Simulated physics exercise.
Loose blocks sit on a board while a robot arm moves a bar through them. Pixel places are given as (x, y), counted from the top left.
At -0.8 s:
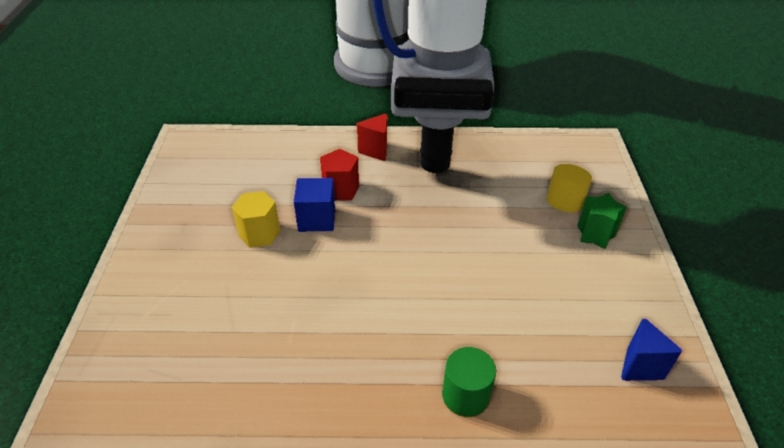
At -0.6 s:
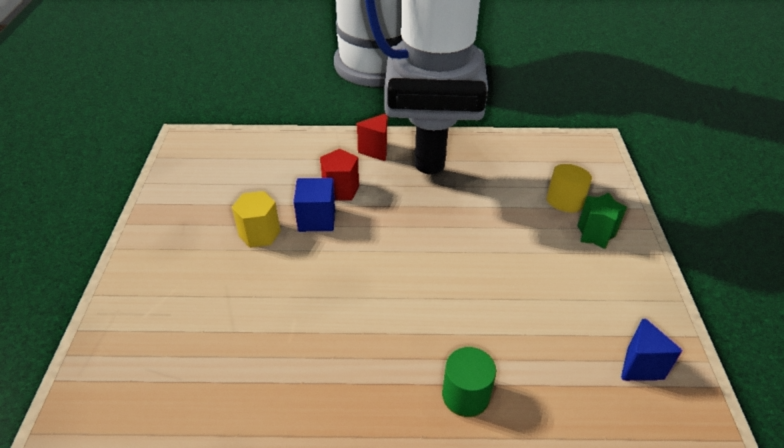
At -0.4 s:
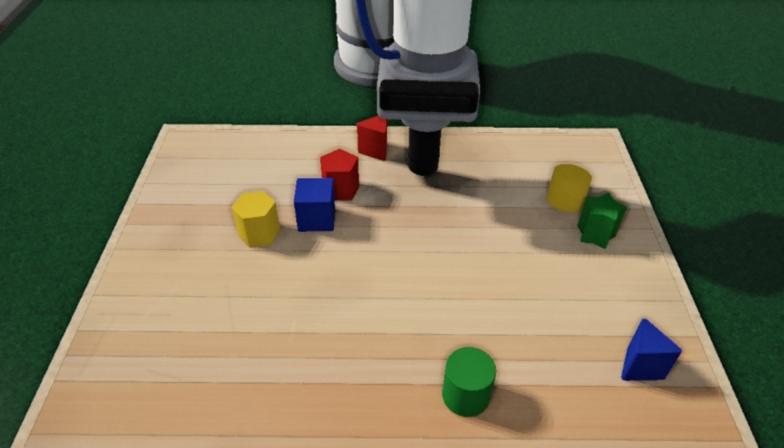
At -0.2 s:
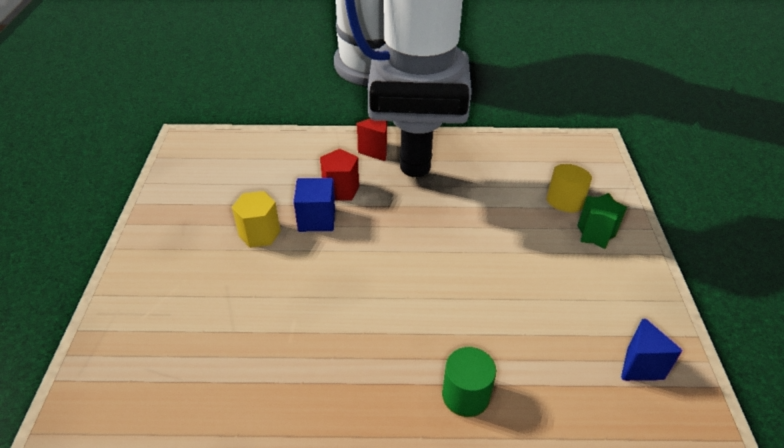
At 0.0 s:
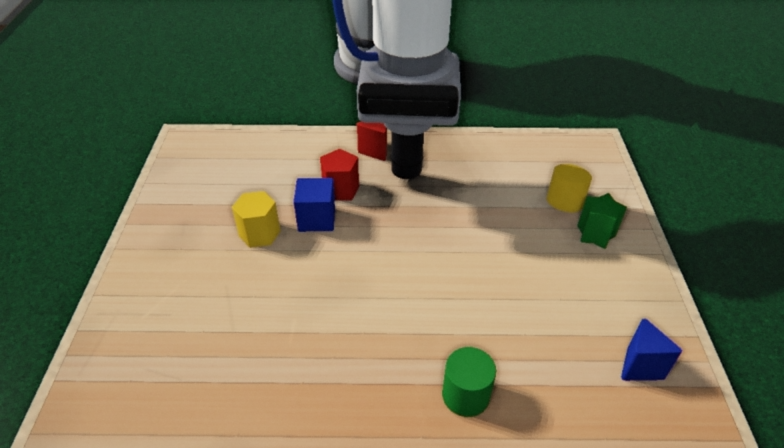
The robot arm's dark bar starts near the back edge of the wooden board, right of the red blocks, and slides a short way left. It ends close beside the red three-sided block, while the yellow, blue, red and green blocks all stay where they are.
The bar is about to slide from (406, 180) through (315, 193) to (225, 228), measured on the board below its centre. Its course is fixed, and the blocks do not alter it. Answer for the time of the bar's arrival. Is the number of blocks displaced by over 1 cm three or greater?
No.
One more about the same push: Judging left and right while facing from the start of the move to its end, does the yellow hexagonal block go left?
Yes, it checks out.
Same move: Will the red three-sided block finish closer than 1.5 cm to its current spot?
Yes
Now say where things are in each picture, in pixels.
In the first frame, tip of the bar (435, 165), middles of tops, yellow hexagonal block (254, 204), blue square block (313, 190), red pentagon (339, 161), red three-sided block (376, 123).
In the second frame, bar (430, 166), nothing pushed.
In the third frame, bar (423, 167), nothing pushed.
In the fourth frame, bar (415, 169), nothing pushed.
In the fifth frame, bar (407, 171), yellow hexagonal block (254, 204), blue square block (313, 190), red pentagon (339, 161), red three-sided block (376, 123).
One third of the way, bar (344, 177); red pentagon (309, 166), turned 10° anticlockwise.
Two thirds of the way, bar (285, 194); blue square block (311, 192), turned 15° anticlockwise; red pentagon (247, 180), turned 25° anticlockwise.
At the end, bar (223, 218); yellow hexagonal block (234, 219), turned 75° anticlockwise; blue square block (311, 192), turned 15° anticlockwise; red pentagon (183, 194); red three-sided block unmoved.
